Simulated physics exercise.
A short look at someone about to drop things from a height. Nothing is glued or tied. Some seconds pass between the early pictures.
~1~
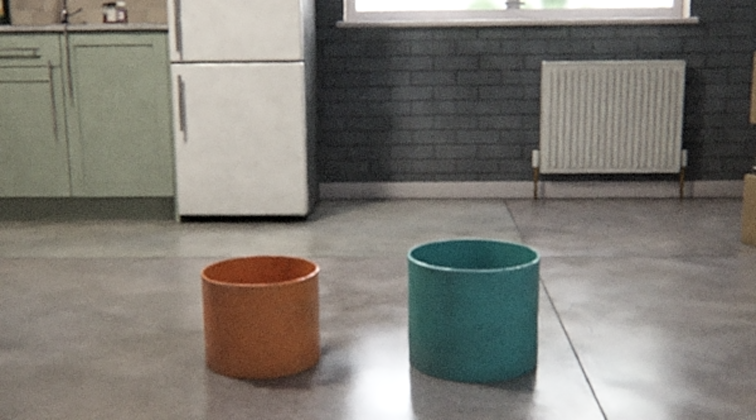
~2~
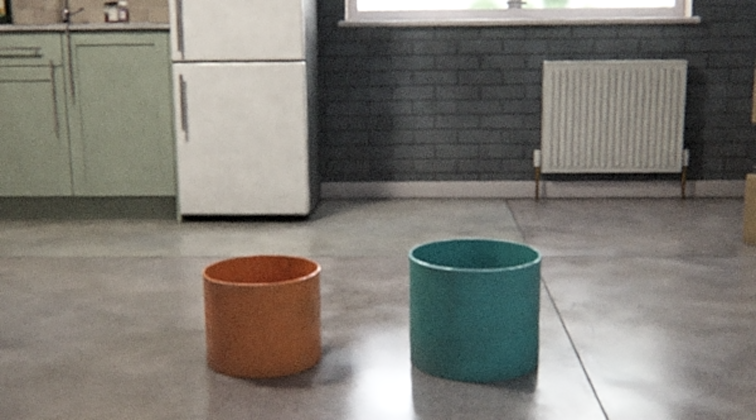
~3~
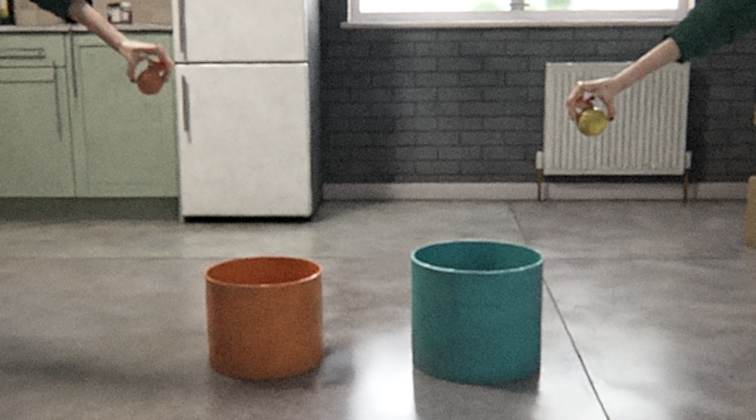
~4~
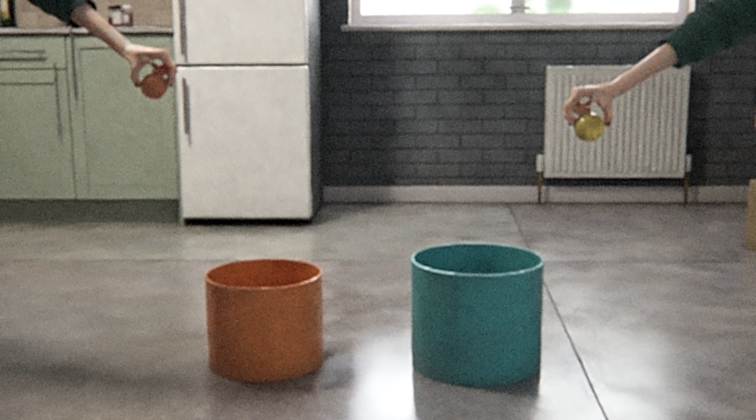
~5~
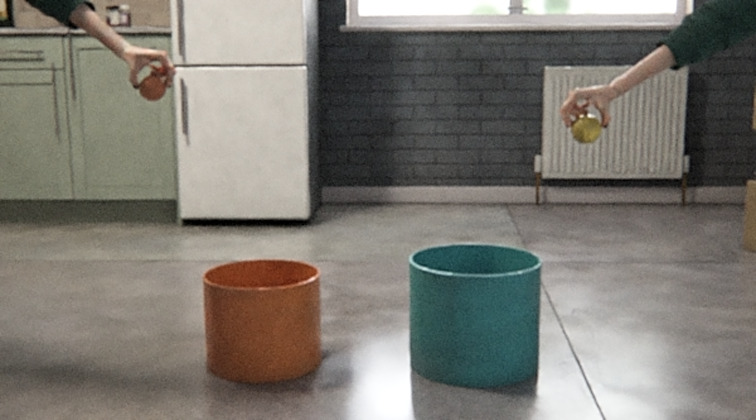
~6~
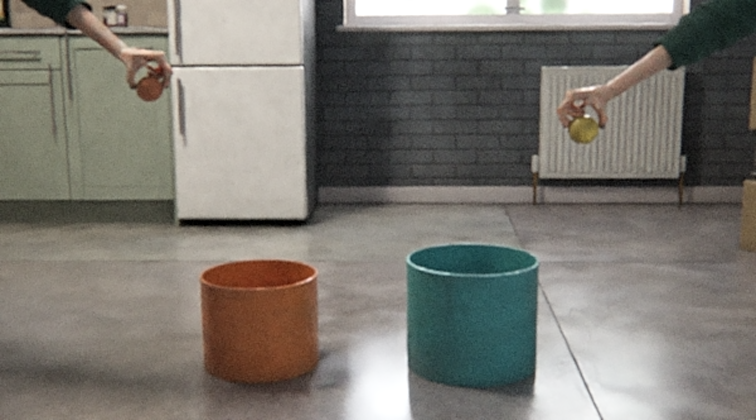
On a grey kitchen floor, an orange bin and a larger teal bin stand side by side, with nobody in view at first. Then two hands appear from opposite sides, the left holding an orange tomato and the right a yellow apple, and both stay raised, barely shifting.
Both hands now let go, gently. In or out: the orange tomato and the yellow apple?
As it turns out, the orange tomato falls beside it; the yellow apple falls beside it.
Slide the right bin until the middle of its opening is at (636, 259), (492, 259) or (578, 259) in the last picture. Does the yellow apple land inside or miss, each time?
In turn it is caught; is not caught; ends up inside.
Then, 0.22 s past the last view, orange tomato in the air near (153, 149); yellow apple in the air near (581, 190).
Then, 0.38 s past the last view, orange tomato in the air near (161, 297); yellow apple in the air near (576, 338).
Finally, the orange tomato ends up outside, near (163, 349); the yellow apple ends up outside, near (575, 351).
